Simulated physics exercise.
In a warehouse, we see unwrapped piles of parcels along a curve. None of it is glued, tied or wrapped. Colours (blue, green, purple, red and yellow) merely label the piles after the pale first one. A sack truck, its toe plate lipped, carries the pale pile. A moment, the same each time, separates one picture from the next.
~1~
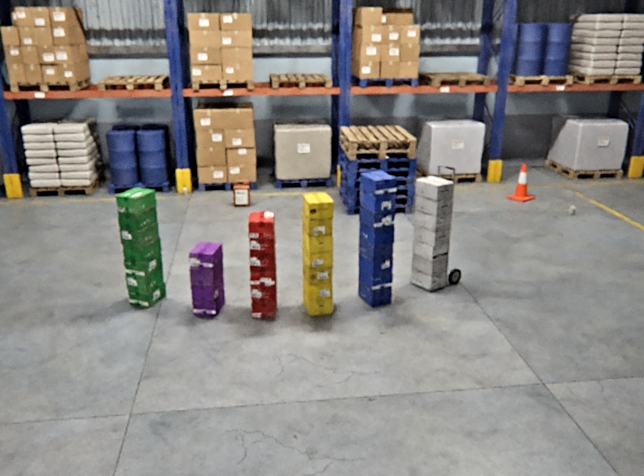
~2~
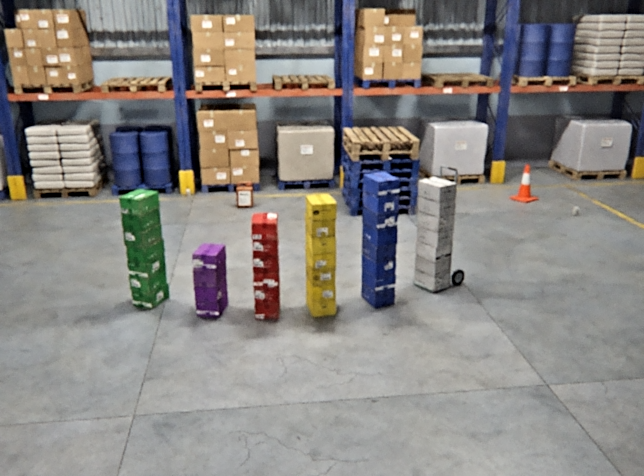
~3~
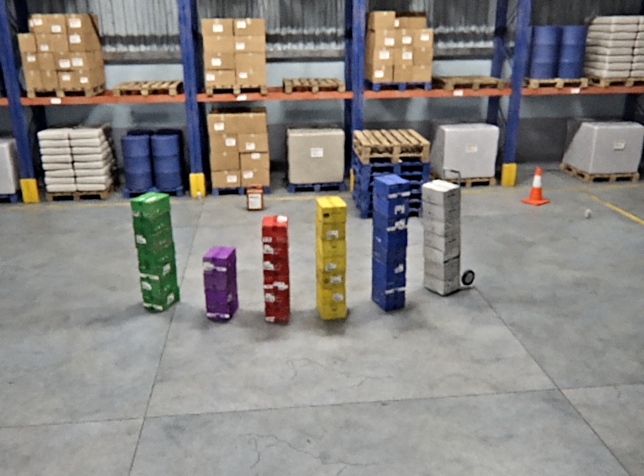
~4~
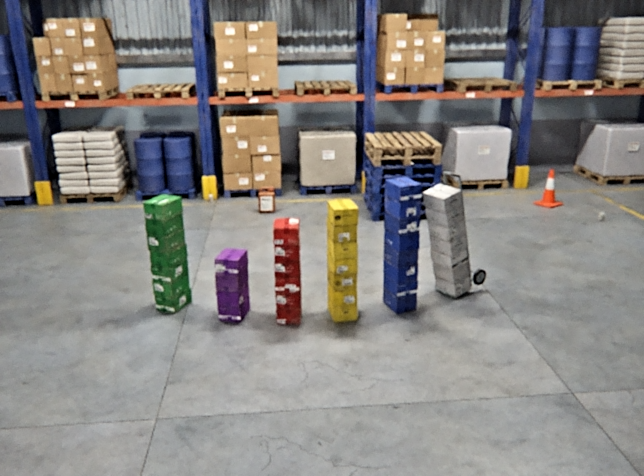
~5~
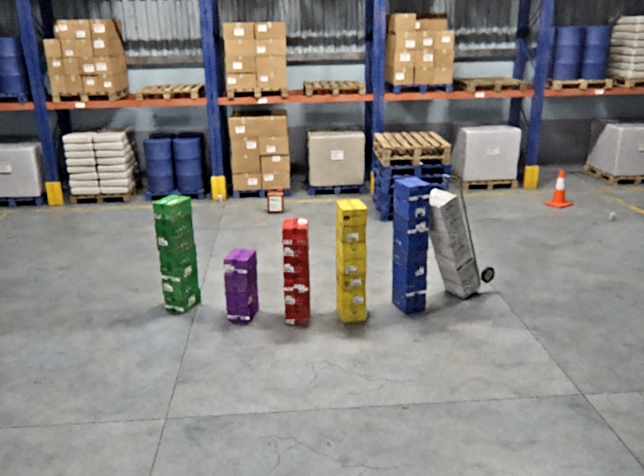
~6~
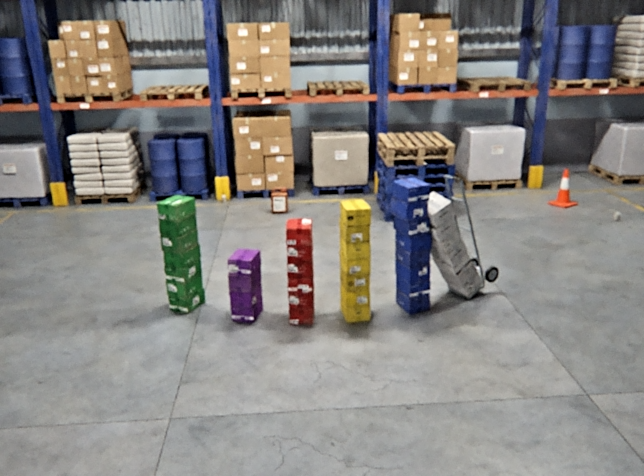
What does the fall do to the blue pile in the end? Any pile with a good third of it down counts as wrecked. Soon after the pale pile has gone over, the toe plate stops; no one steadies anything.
In the end it wrecks it.
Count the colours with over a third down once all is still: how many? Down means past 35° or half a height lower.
5 of them.
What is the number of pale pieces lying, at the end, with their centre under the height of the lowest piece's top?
Pale pieces: 6.
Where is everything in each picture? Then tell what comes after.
In the first picture (each place is the centre of the face we see best; the camera pans a little), truck frame level; top blue parcel (386, 188); top purple parcel (201, 261); the others all in place.
Truck frame rocked barely; top blue parcel (389, 189), in the second picture.
Truck frame rocked a little, top of the pale pile leaning a little; top blue parcel (399, 192); the others all in place, in the third picture.
Truck frame (462, 200) rocked a little, top of the pale pile leaning a little; top blue parcel (411, 194); the others all in place, in the fourth picture.
Truck frame (463, 202) rocked clearly, top of the pale pile leaning clearly; top blue parcel (420, 194); the others all in place, in the fifth picture.
Truck frame (466, 202) rocked clearly, top of the pale pile leaning well over; top blue parcel (419, 195) moved a little; top yellow parcel (359, 218); 4 have shifted, in the sixth picture.
Just after the last frame, 7 of the pale pile down; none of the 8 blue parcels down (0 of 32 in all colours); top blue parcel tilted clearly; top yellow parcel moved a little.
A moment on, 7 of the pale pile down; 8 of the 8 blue parcels down (8 of 32 in all colours); top blue parcel tilted well over, some two heights lower; top yellow parcel tilted clearly, a little lower.
Further on, 7 of the pale pile down; 8 of the 8 blue parcels down (21 of 32 in all colours); top blue parcel upside down; top yellow parcel tilted well over, some two heights lower.
Then, 7 of the pale pile down; 8 of the 8 blue parcels down (31 of 32 in all colours); top blue parcel upside down; top red parcel upside down.
When it is over, 7 of the pale pile down; 8 of the 8 blue parcels down (31 of 32 in all colours); top blue parcel upside down; top red parcel upside down. In pixels of the last frame, middles, top blue parcel near (238, 355), top red parcel near (121, 320).
